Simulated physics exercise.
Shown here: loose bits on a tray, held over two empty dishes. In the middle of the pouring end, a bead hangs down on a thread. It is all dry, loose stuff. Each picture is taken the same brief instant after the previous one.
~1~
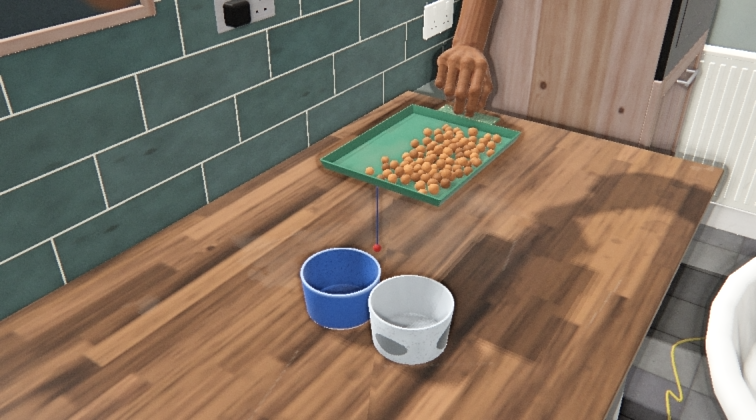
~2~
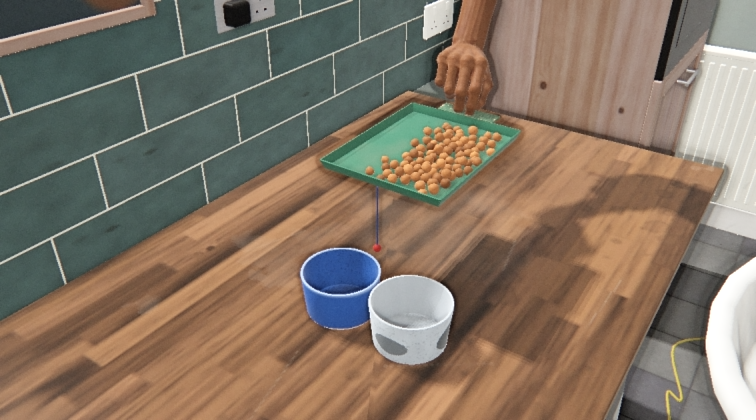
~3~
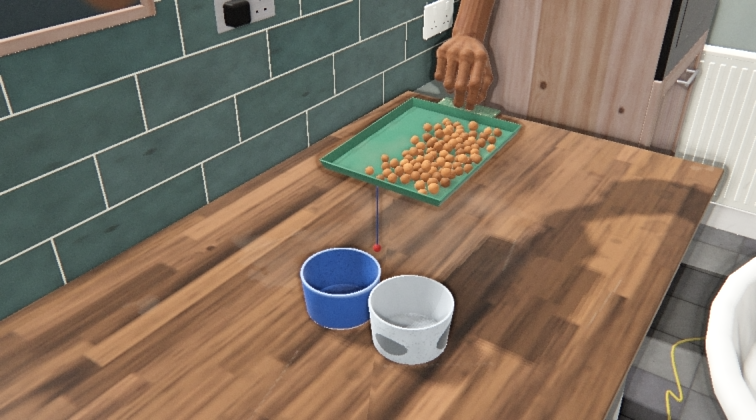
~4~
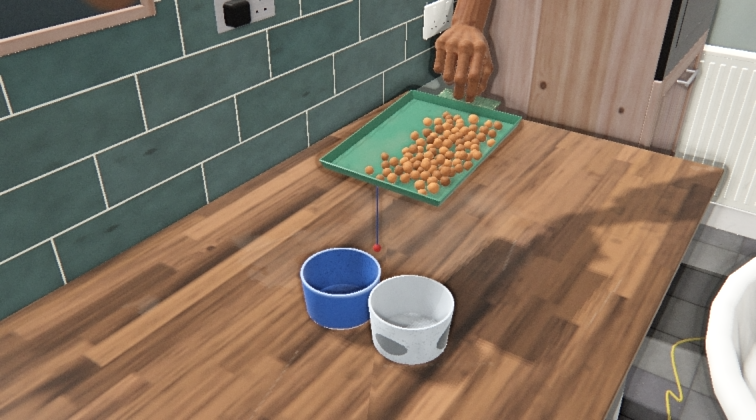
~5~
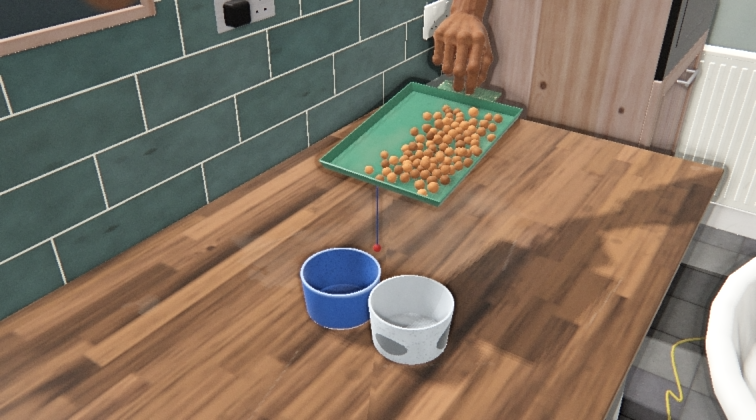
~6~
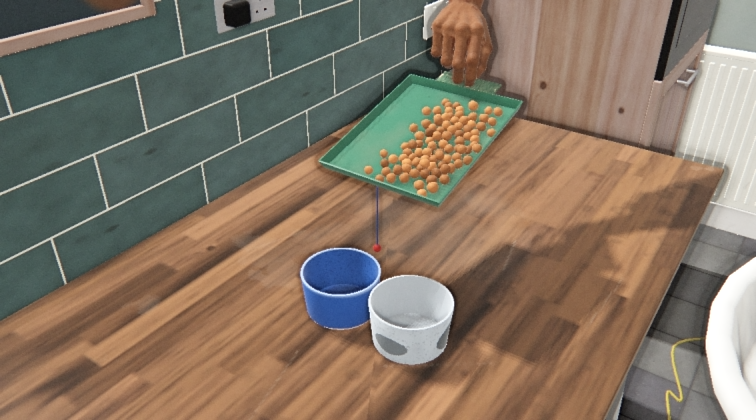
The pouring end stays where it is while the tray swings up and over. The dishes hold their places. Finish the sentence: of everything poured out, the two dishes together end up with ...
They end up with the majority of it.
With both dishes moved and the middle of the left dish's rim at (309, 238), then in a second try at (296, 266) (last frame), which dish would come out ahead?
First try, the one on the right; second try, the one on the right.
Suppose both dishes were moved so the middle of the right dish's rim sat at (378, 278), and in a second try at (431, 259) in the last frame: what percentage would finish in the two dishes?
Close to 70 in a hundred, then close to 0 in a hundred.
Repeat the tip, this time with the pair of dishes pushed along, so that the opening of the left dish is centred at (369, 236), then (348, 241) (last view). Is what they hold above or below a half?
Result, first setup: The minor share; second setup: The minor share.
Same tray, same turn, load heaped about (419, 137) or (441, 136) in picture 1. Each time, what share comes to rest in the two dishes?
That would be 90 per cent, and then 90 per cent.
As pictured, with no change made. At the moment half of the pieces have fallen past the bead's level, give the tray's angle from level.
Around 95 degrees of turn.
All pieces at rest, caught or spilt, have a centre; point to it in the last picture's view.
The centre comes to rest near (363, 313).
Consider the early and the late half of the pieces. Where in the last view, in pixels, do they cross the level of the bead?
Earlier half at (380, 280), later half at (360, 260).
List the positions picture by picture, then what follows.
The first frame shows corners of the pouring end at (325, 159) and (439, 197), level; middle of the load at (444, 158), hazelnuts; left dish at (317, 306); right dish at (388, 340); bead on its thread at (377, 248).
The second frame shows corners of the pouring end at (325, 159) and (439, 197), level; middle of the load at (444, 157).
The third frame shows corners of the pouring end at (325, 159) and (439, 197), tipped barely, level across its low end; middle of the load at (444, 155).
The fourth frame shows corners of the pouring end at (324, 159) and (438, 198), tipped a little, level across its low end; middle of the load at (444, 151).
The fifth frame shows corners of the pouring end at (324, 159) and (438, 198), tipped a little, level across its low end; middle of the load at (443, 147).
The sixth frame shows corners of the pouring end at (324, 160) and (438, 199), tipped a little, level across its low end; middle of the load at (443, 144); left dish at (317, 306); right dish at (388, 340).
Soon, tray tipped steeply; nearly all on the tray; a small part in the air.
A while on, tray tipped right over; about a quarter on the tray; about a third in the right dish; about a quarter in the left dish; a stray few outside both; about a quarter in the air.
Towards the end, tray tipped past a quarter turn; about half in the right dish; about half in the left dish; a small part outside both; a stray few in the air.
Finally, tray tipped past a quarter turn; about half in the right dish; about half in the left dish; a small part outside both; a stray few in the air.
